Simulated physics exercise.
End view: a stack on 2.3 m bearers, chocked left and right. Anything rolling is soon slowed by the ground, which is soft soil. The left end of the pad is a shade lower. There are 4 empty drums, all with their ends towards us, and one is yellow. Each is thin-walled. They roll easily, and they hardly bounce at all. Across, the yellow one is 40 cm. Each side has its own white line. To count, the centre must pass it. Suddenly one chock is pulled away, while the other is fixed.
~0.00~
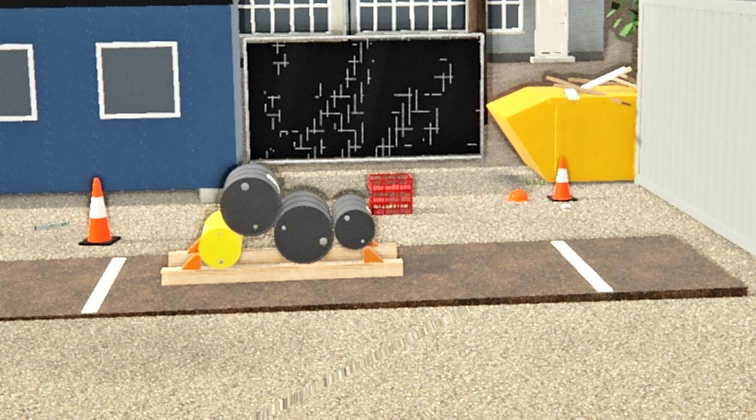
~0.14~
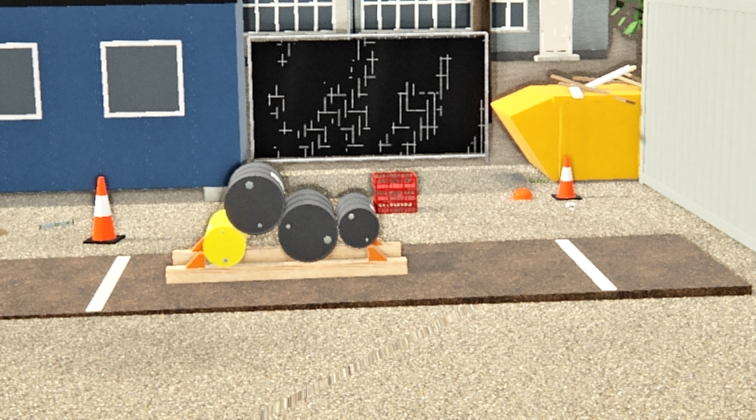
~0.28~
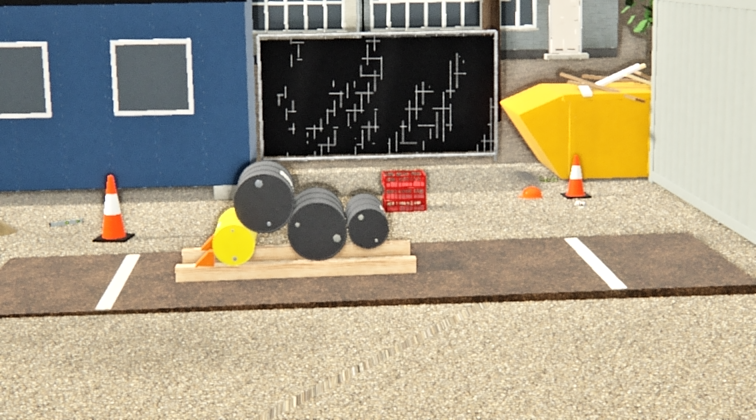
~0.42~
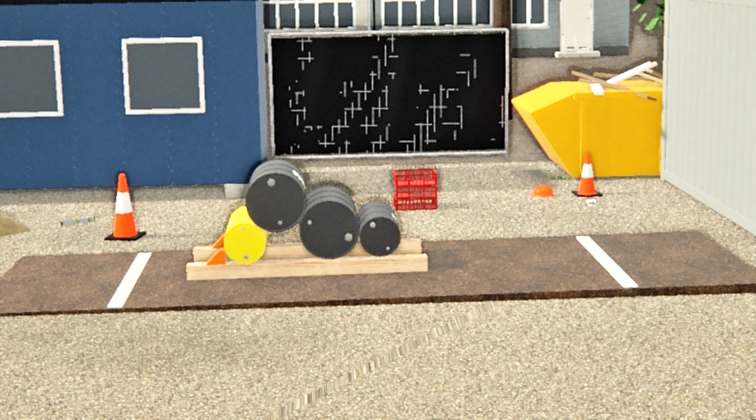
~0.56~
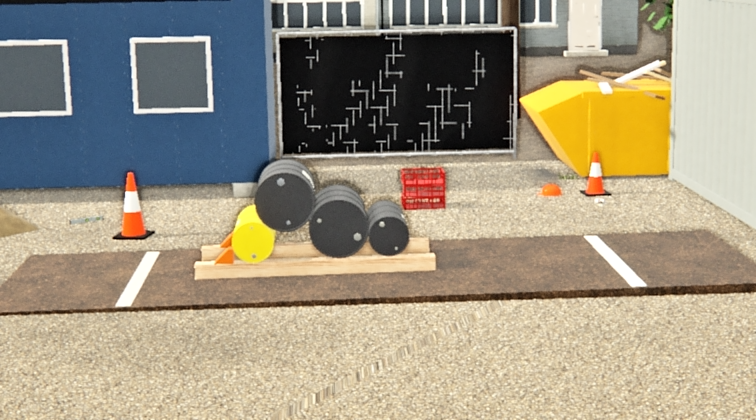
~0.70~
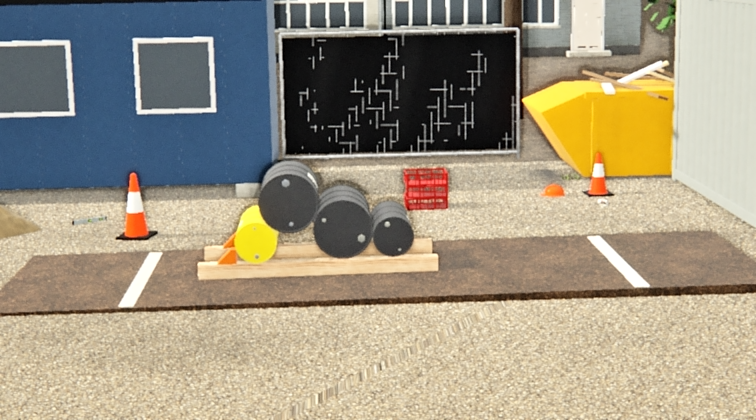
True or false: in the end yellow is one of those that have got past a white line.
False.
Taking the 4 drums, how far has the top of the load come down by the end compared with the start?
30 cm.
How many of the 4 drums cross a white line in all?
Counted up, it is 0.
After 1.0 s, yellow is on the bearers, 55 cm from the bearers' left end; 0 of 4 have crossed.
At rest (4.0 s), yellow is on the bearers, 55 cm from the bearers' left end; 0 of 4 have crossed.
